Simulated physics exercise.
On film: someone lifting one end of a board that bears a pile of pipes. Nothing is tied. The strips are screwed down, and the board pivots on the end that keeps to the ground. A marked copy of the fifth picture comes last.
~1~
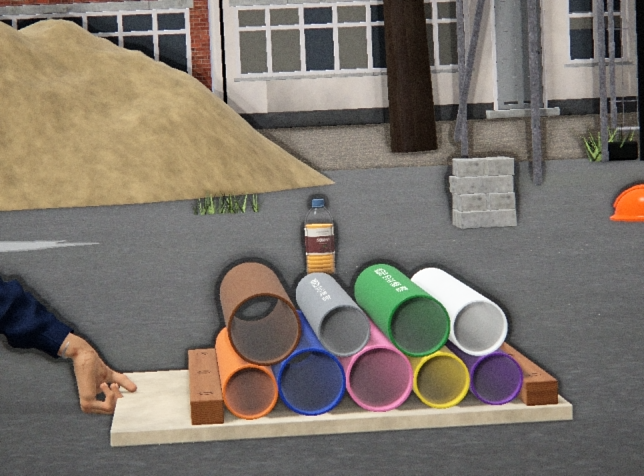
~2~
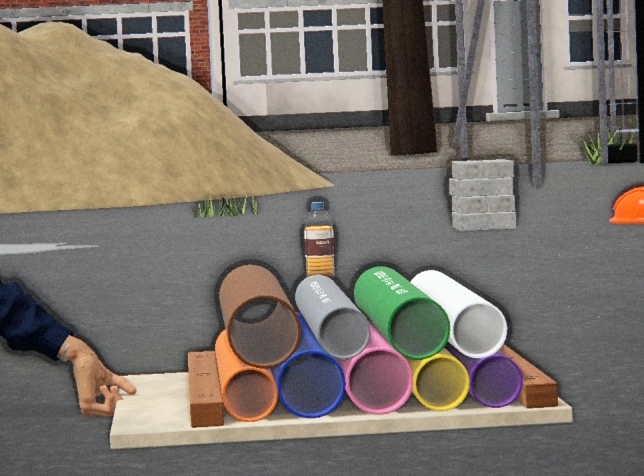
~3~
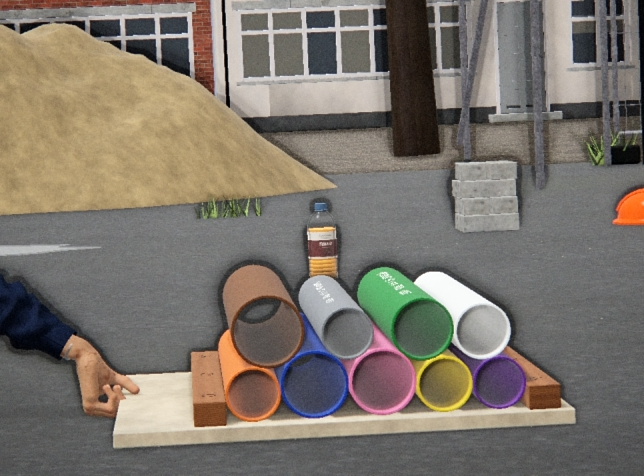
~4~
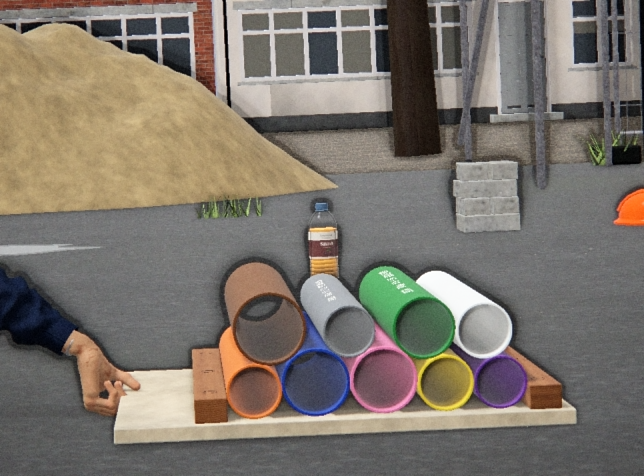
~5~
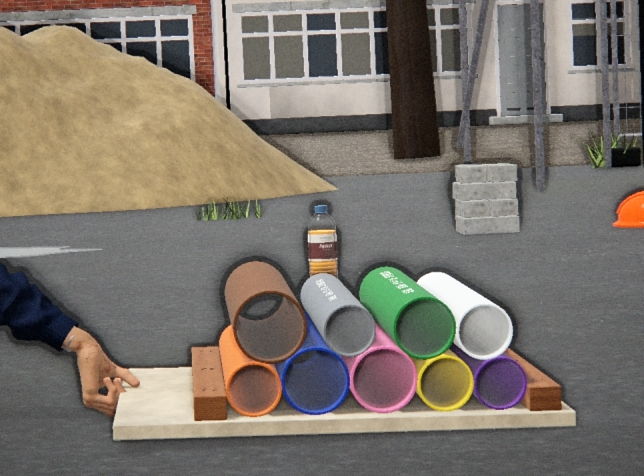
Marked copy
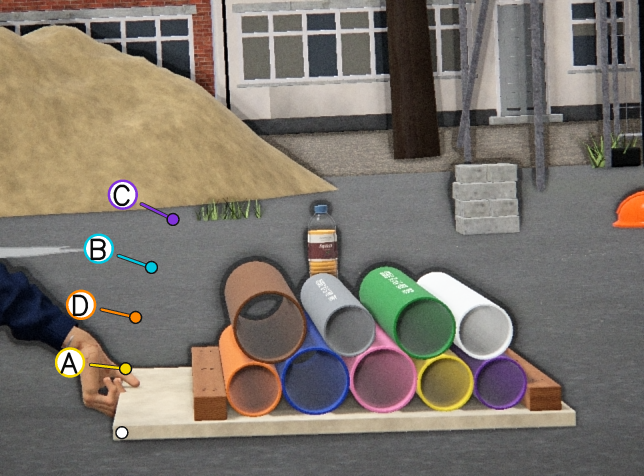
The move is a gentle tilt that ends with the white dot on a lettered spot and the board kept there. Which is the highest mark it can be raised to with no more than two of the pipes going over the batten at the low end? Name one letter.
No higher than C.
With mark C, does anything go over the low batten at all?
At C: Yes.
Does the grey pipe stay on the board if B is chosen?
The grey pipe: Yes.
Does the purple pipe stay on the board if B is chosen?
Yes, with B.
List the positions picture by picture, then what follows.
Board (328, 384); orange pipe (250, 392); blue pipe (312, 382), in the first frame.
Blue pipe (311, 384); pink pipe (379, 381), in the second frame.
Board (330, 386); orange pipe (253, 394); brown pipe (268, 332); green pipe (422, 329), in the third frame.
Board (331, 385); orange pipe (254, 392); blue pipe (316, 382), in the fourth frame.
Board (331, 384); orange pipe (254, 389); blue pipe (316, 381), in the fifth frame.
On the marked copy, A at (126, 368); B at (151, 267); C at (173, 220); D at (136, 317); the white dot at (122, 433).
With C. Early on, board at 17°.
Further on, board at 29°.
At the end, board at 29°, two over the low batten (green, white).
As for the rest, A none over the low batten; B two over the low batten (green, white); D one over the low batten (white).
